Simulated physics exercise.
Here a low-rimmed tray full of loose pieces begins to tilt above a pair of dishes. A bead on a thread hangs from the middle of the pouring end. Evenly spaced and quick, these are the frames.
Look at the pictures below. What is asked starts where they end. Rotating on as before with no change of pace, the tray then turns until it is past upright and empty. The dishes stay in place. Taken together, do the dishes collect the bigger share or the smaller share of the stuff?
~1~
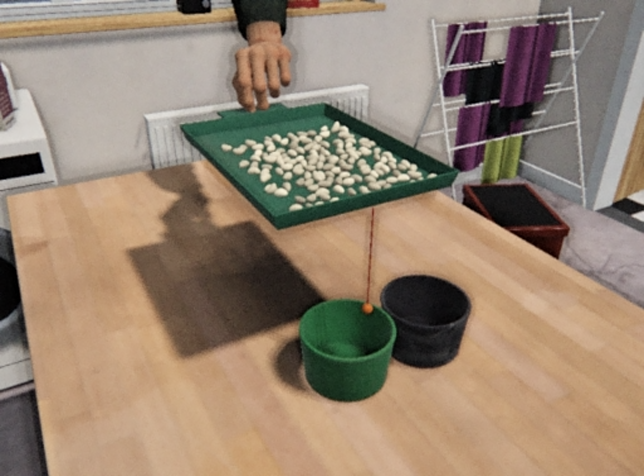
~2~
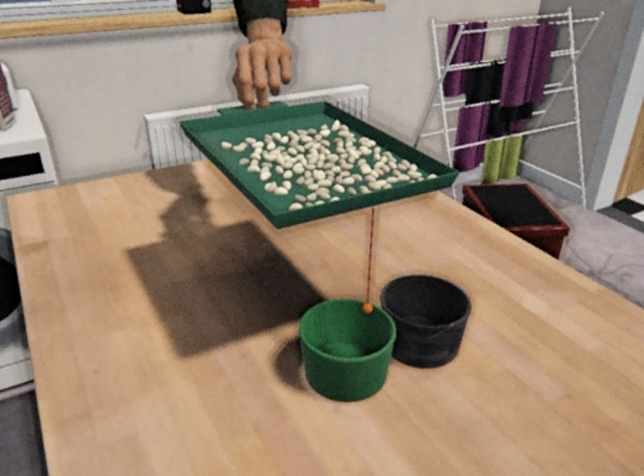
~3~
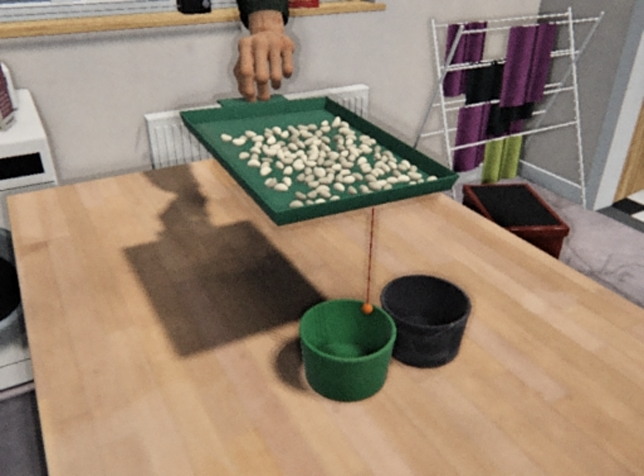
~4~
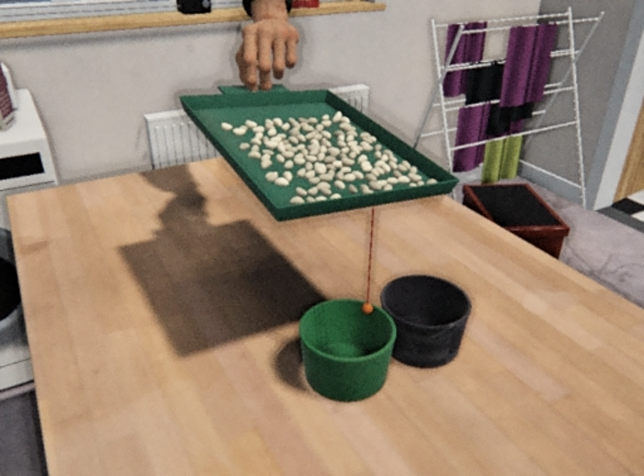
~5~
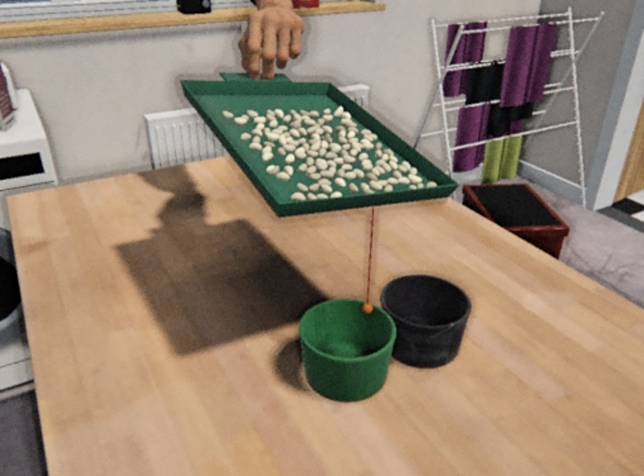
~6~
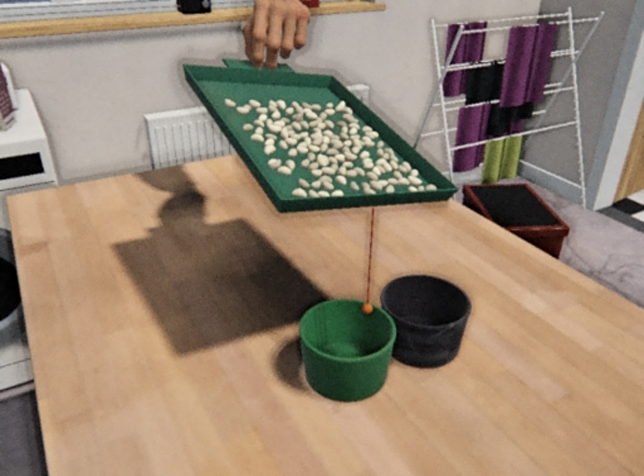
The bigger share.
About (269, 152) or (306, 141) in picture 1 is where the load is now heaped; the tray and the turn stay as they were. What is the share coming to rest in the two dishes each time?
Close to 90 per cent, followed by close to 90 per cent.
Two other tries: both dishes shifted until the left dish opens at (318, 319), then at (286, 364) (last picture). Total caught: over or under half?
In order, they'd catch a major share, and next a minor share.
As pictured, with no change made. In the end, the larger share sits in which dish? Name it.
The one in question is the right-side one.
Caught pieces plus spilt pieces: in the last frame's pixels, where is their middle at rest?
Close to (423, 329), more or less.
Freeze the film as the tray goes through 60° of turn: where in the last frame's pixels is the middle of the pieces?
Look around (396, 159) in the last picture.
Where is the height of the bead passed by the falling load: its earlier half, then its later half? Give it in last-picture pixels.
Starting near (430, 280), moving on to near (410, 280).
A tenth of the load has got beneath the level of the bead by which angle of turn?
It is at around 85 degrees.
Just after the last frame, tray tipped steeply; almost all on the tray; just a few in the air.
A moment on, tray tipped right over; roughly a quarter on the tray; roughly half in the right dish; just a few outside both; roughly a quarter in the air.
Further on, tray tipped past a quarter turn; almost all in the right dish; about a tenth outside both.
When it is over, tray tipped past a quarter turn; not one in the left dish; almost all in the right dish; about a tenth outside both.
